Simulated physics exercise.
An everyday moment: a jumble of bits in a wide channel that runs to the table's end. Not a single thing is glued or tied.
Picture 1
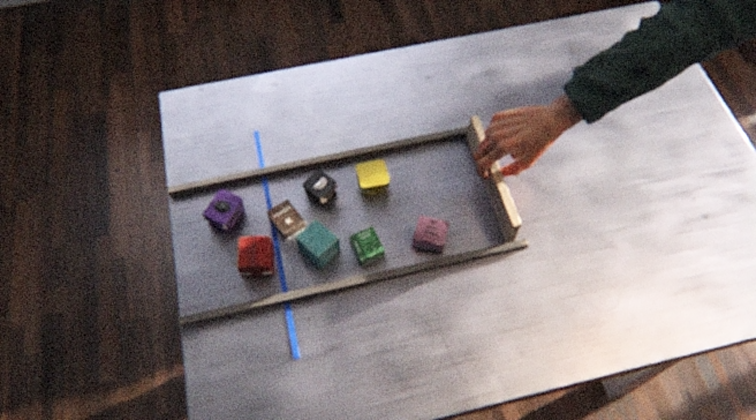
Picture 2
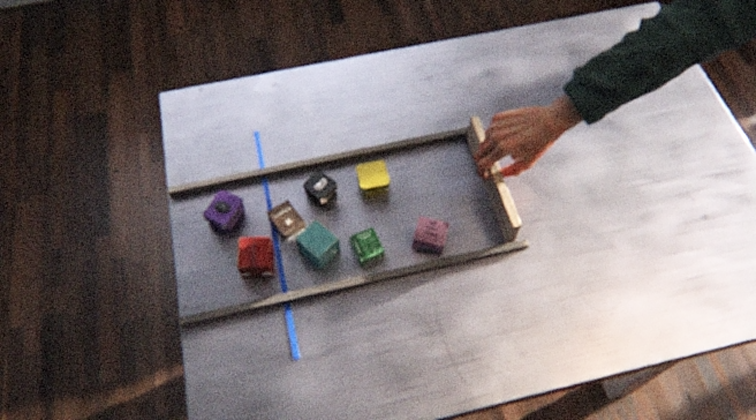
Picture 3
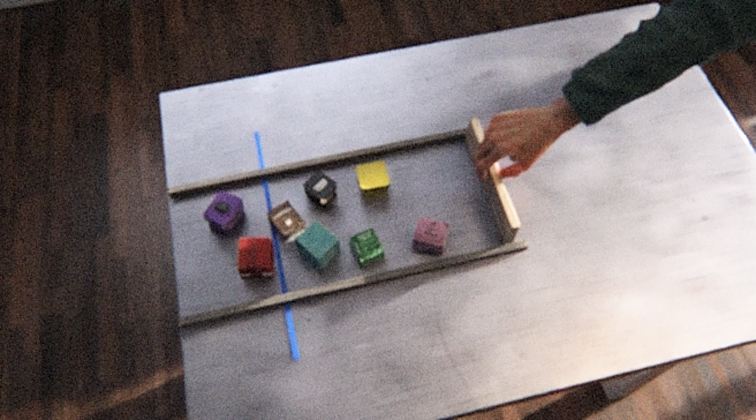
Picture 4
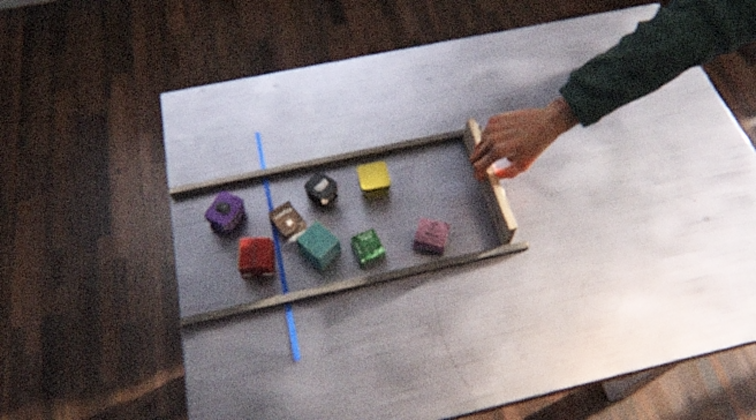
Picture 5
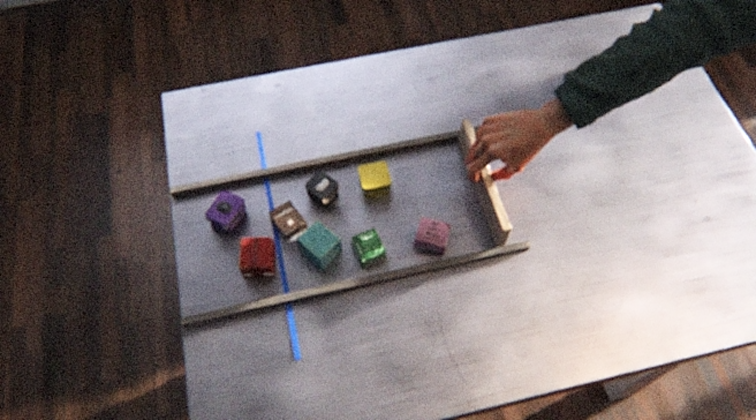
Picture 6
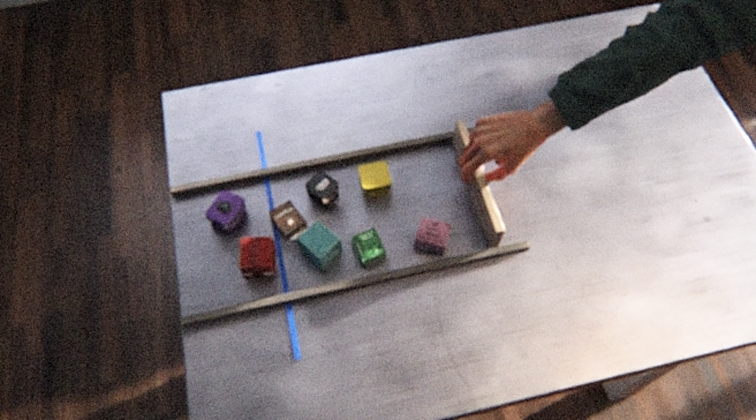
At the start, a hand grips a wooden board across the right end of a wide channel on a table, with eight colourful blocks scattered inside and a blue tape line near the left. The hand then slides the board slightly left, while the blocks, including the nearby pink one, stay still.
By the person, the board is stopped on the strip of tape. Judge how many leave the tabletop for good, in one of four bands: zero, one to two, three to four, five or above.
Spilled: Not one.
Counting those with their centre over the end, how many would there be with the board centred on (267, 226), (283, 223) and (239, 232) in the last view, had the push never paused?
Counts: 0, 0, 2.
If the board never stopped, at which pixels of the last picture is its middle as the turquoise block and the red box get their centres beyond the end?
Middle: Roughly (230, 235); roughly (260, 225).
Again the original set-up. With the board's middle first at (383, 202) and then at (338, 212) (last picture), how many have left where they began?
I make it 4 at the first spot and 7 at the other.
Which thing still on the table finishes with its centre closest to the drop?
The foremost one is the red box.
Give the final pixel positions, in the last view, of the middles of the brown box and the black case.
Roughly (244, 232); the other one roughly (228, 202).
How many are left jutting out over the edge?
Looks like 1 of them.
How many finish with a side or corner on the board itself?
In contact: 2.
A little later, none off yet; purple case at rest near (227, 212); red box at rest near (258, 257); brown box at rest near (289, 221).
Next, none off yet; purple case at rest near (225, 210); red box shifted about its own width near (211, 251); brown box shifted about its own width near (261, 225).
When it is over, the number that fall off is zero.
